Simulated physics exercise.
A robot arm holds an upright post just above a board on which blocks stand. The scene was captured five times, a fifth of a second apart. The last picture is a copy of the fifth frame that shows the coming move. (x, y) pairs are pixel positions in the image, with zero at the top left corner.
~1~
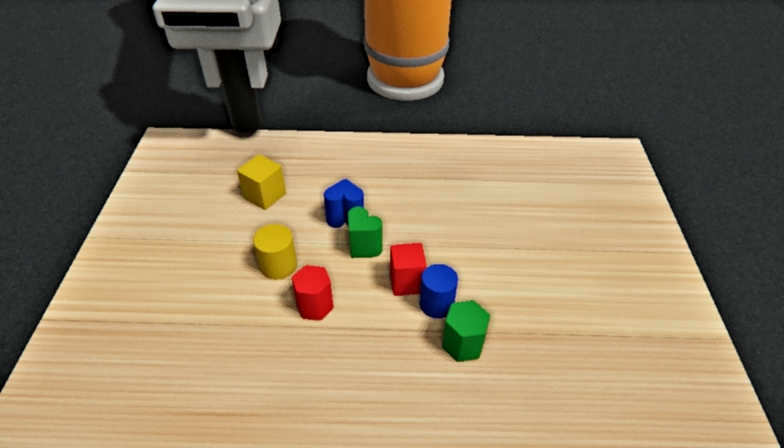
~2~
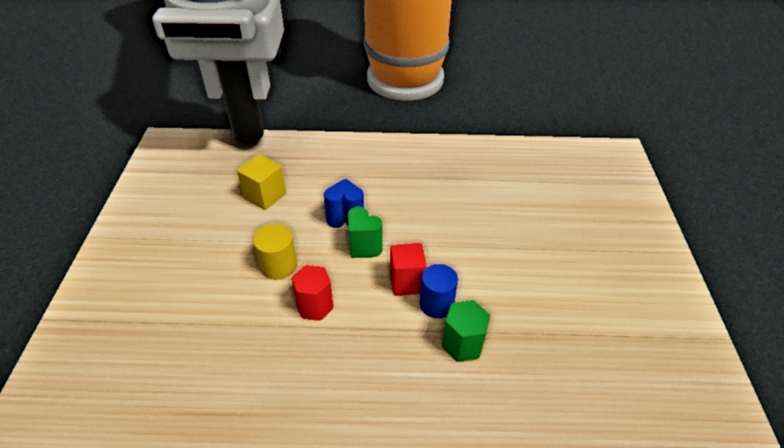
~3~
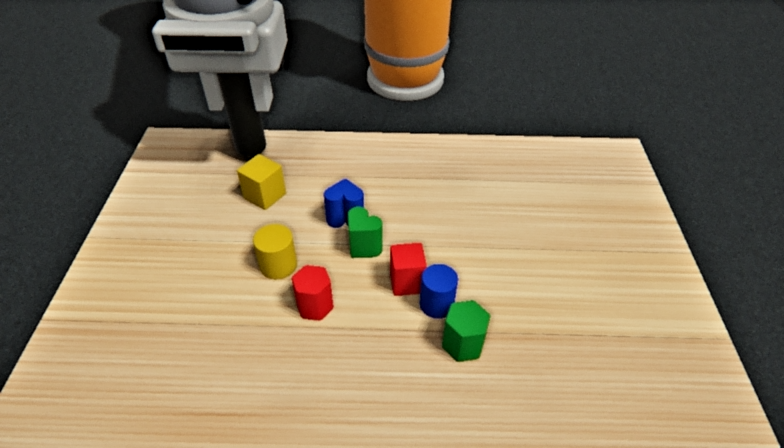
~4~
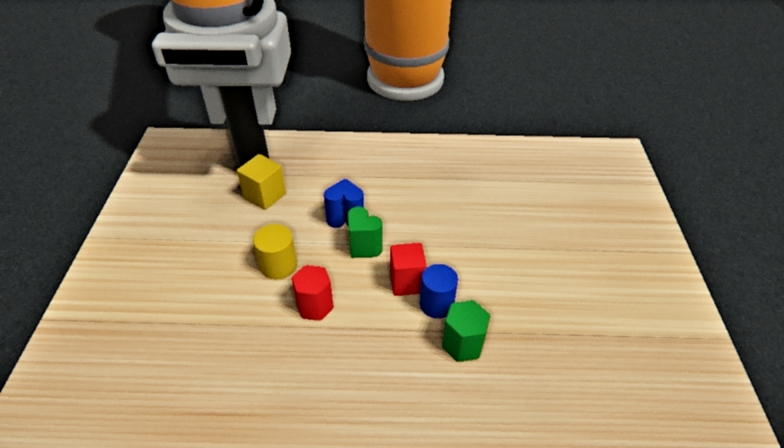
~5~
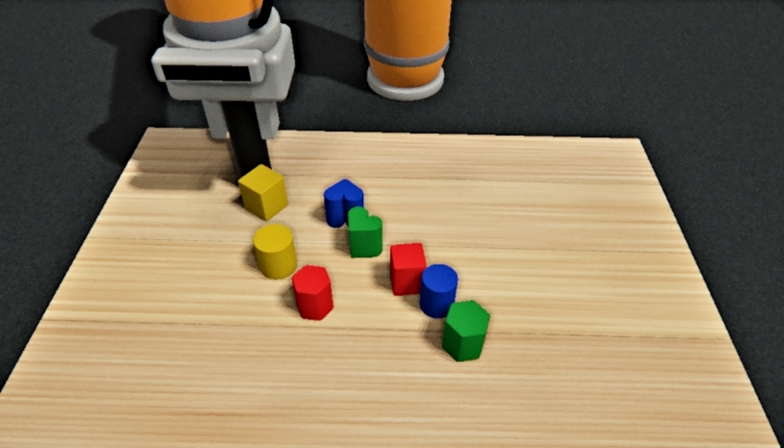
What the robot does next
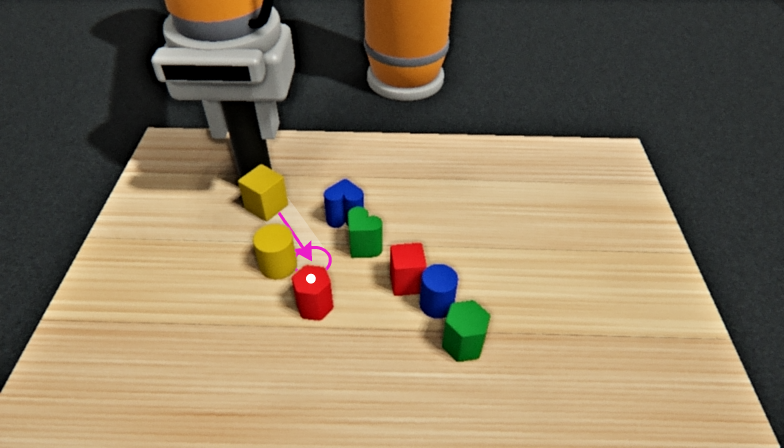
On a wooden board, a robot arm's dark post moves forward and nudges the yellow cube.
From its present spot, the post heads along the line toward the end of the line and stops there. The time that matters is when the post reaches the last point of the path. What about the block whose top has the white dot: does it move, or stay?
It's unmoved.
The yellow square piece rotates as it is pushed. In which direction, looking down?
Looking down, it rotates clockwise.
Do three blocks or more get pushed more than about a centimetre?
No, I don't think so.
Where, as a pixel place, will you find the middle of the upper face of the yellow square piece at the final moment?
The spot you're after is about (284, 259) in the image.
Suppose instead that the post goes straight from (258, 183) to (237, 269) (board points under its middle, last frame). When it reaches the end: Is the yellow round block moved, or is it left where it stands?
It ends up somewhere else.
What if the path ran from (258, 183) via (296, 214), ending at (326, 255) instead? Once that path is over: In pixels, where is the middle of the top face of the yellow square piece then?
Around pixel (268, 211).
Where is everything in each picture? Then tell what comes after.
In the first picture, post tip at (247, 125); block tops, yellow square piece at (259, 167); yellow round block at (273, 237); red six-sided block at (311, 279).
In the second picture, post at (249, 136); blocks unchanged.
In the third picture, post at (252, 148); blocks unchanged.
In the fourth picture, post at (254, 161); blocks unchanged.
In the fifth picture, post at (256, 176); yellow square piece at (261, 178); yellow round block at (273, 237); red six-sided block at (311, 279).
Path on the board, in a line from (258, 183) to (312, 261); the dot is on the red six-sided block.
What follows on the original path. One third of the way, post at (274, 200); yellow square piece at (264, 204), turned 45° clockwise.
Two thirds of the way, post at (292, 226); yellow square piece at (273, 231), turned 75° clockwise; yellow round block at (269, 263).
At the end, post at (311, 253); yellow square piece at (284, 259), turned 95° clockwise; yellow round block at (258, 287); red six-sided block in place.
